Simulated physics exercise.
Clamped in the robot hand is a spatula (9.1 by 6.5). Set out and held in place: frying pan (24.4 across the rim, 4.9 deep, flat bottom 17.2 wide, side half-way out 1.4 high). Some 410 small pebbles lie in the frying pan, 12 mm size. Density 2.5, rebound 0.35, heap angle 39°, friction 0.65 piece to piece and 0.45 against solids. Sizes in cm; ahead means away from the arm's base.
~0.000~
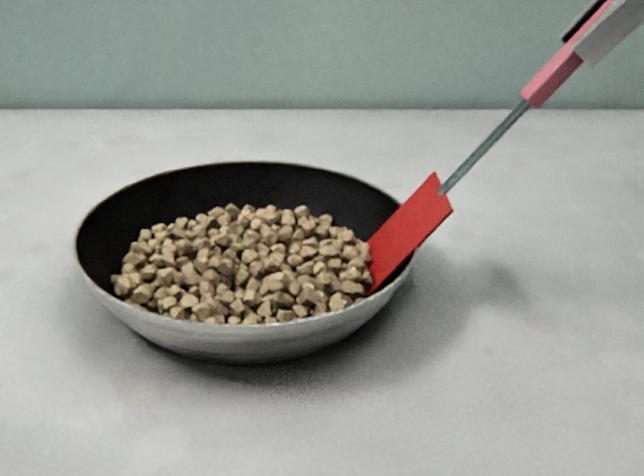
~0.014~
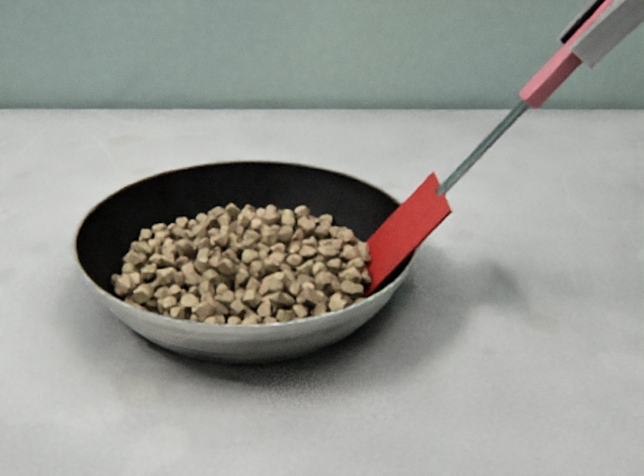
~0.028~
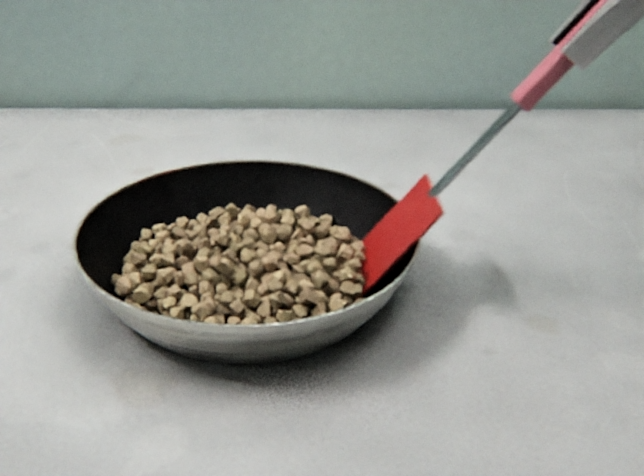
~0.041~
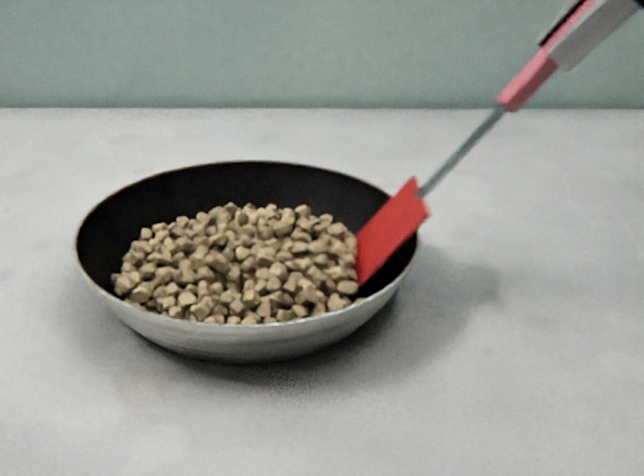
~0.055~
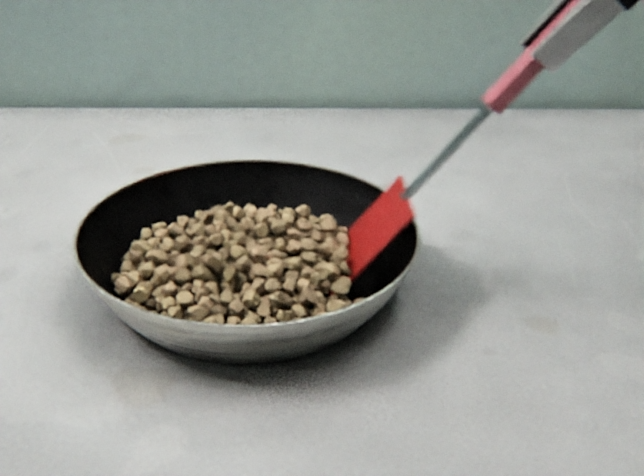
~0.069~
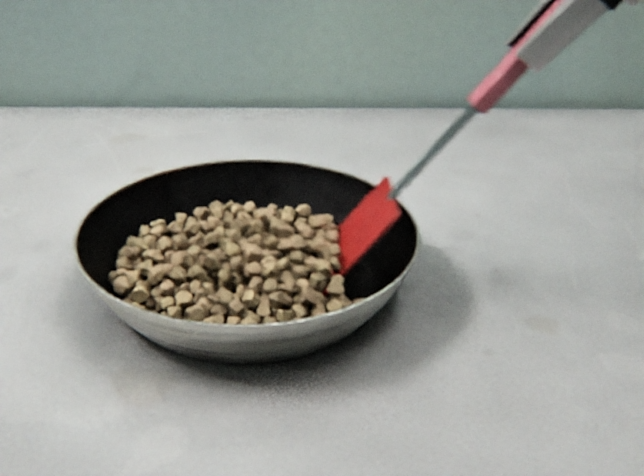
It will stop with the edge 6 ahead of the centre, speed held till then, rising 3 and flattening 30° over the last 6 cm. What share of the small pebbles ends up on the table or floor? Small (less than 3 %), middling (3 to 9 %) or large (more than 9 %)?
A small share, less than 3 %, ends on the table or floor.
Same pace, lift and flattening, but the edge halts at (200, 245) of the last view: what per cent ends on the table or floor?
Some 0 per cent.
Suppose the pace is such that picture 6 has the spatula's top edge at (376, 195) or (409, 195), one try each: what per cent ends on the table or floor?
Some 5 and 0 per cent.
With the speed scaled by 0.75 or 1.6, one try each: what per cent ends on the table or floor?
Some 0 and 10 per cent.
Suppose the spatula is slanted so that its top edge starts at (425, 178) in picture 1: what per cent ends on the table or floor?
About 5 per cent.
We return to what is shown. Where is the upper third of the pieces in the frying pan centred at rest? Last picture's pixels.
At about (148, 247).
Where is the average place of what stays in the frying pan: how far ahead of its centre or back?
Some 3.5 cm ahead.
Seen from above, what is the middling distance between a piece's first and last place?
Some 2 cm.
After 0.12 s, sloping 52°, highest piece 5 above the table; 412 in the frying pan.
After 0.17 s, sloping 39°, highest piece 6 above the table; 412 in the frying pan.
After 0.39 s, sloping 22°, highest piece 6 above the table; 408 in the frying pan, 3 on the table or floor, 1 on the blade or in flight.
After 1.44 s, sloping 22°, highest piece 6 above the table; 408 in the frying pan, 4 on the table or floor.
At rest, 408 in the frying pan, 4 on the table or floor. That is 1 % on the table or floor.
